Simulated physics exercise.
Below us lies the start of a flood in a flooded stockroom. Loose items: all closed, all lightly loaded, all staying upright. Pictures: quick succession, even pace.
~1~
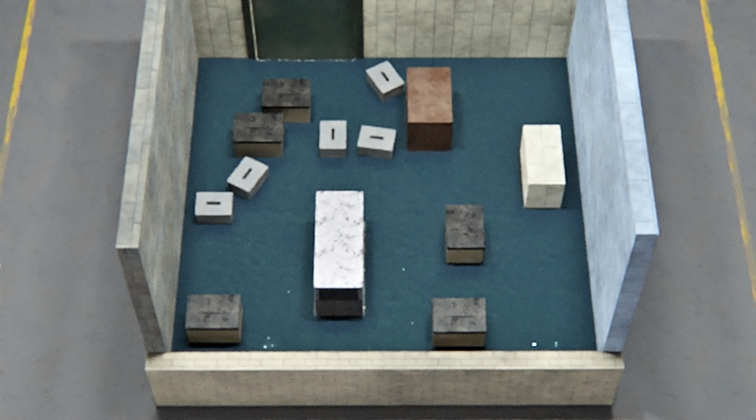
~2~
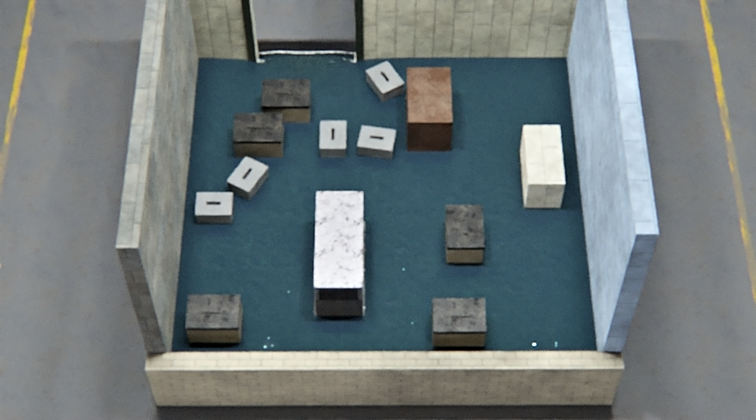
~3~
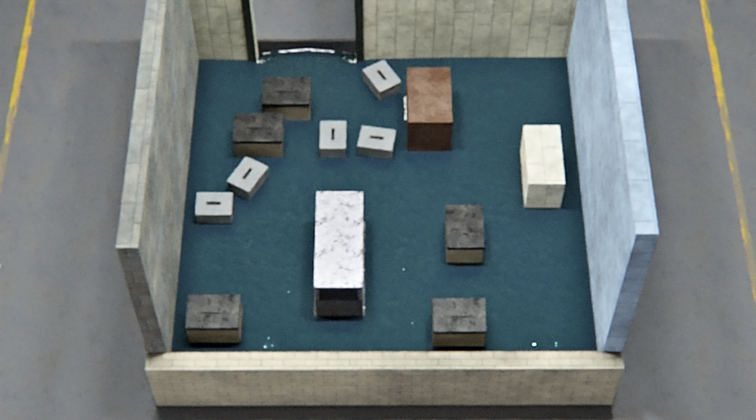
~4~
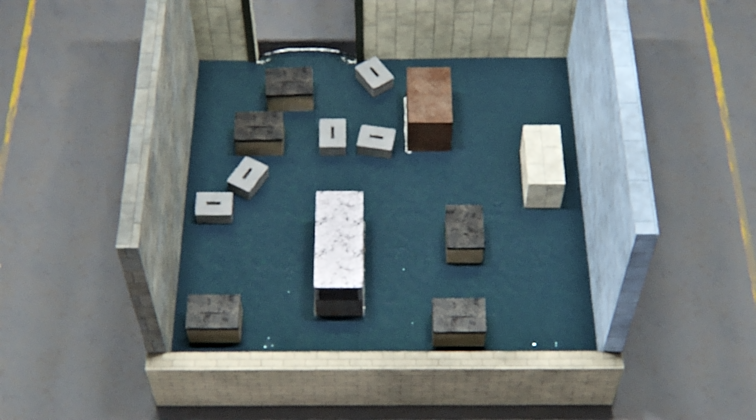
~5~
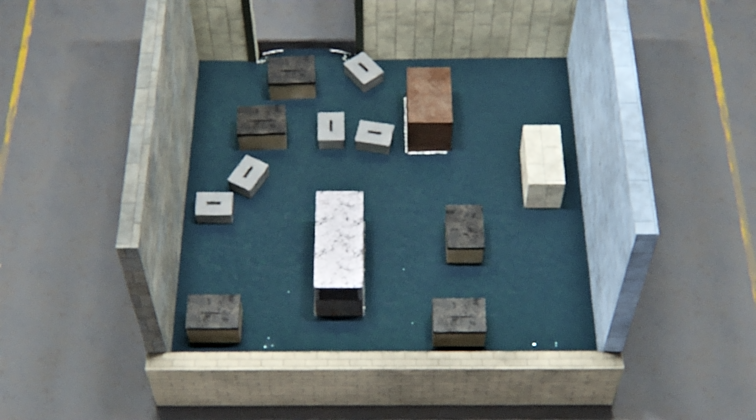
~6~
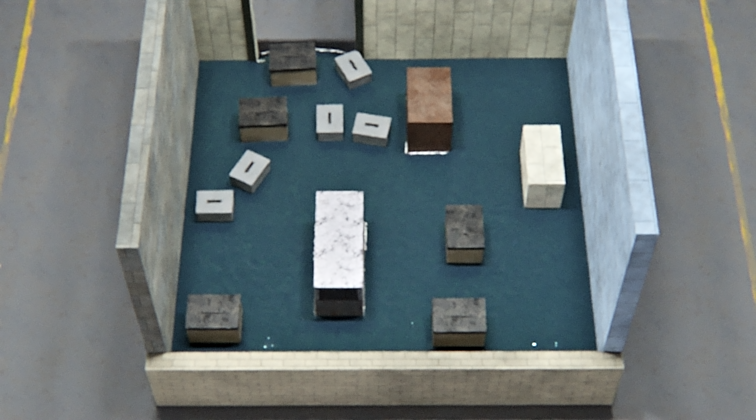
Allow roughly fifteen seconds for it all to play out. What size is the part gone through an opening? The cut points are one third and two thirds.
Two thirds and higher.
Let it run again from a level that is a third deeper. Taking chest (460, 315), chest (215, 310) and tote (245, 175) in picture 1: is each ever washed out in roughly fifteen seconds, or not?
Held back, held back, escapes.
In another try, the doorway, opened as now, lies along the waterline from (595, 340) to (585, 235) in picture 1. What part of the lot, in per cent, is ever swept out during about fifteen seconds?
That would be around 40 %.
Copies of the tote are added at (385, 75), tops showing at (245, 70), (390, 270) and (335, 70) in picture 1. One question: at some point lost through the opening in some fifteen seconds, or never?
Exits, remains, exits.
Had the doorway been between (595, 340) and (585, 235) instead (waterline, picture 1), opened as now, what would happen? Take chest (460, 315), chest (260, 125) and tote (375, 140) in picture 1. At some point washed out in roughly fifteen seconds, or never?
Note - 1: Escaped; 2: Retained; 3: Escaped.
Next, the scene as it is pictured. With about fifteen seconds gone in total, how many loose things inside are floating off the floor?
That comes out at 3.
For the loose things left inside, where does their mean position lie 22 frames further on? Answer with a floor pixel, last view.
I'd say roughly (327, 215).
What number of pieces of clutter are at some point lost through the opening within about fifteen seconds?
The total is 7.
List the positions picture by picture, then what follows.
A chest at (286, 92), afloat; a tote at (385, 77) floats; 0 of 10 have shifted, in the first picture.
A chest at (286, 93), afloat; a tote at (385, 77), afloat; 0 of 10 have shifted, in the second picture.
A chest at (286, 90), afloat, close to its start; a tote at (382, 76) floats, close to its start; 2 of 10 have shifted, in the third picture.
A chest at (289, 81), afloat, close to its start; a tote at (374, 72) floats, close to its start; 2 of 10 have shifted, in the fourth picture.
A chest at (291, 69) floats, a stride from its start; a tote at (364, 68), afloat, a stride from its start; 5 of 10 have shifted, in the fifth picture.
A chest at (292, 56) floats, a stride from its start; a tote at (353, 65), afloat, a stride from its start; 6 of 10 have shifted, in the sixth picture.
A moment on, 2 of 10 are out; 8 afloat.
Next, 5 of 10 are out; 5 afloat.
Later, 6 of 10 are out; 4 afloat.
In the end, 7 of 10 are out; 3 afloat.
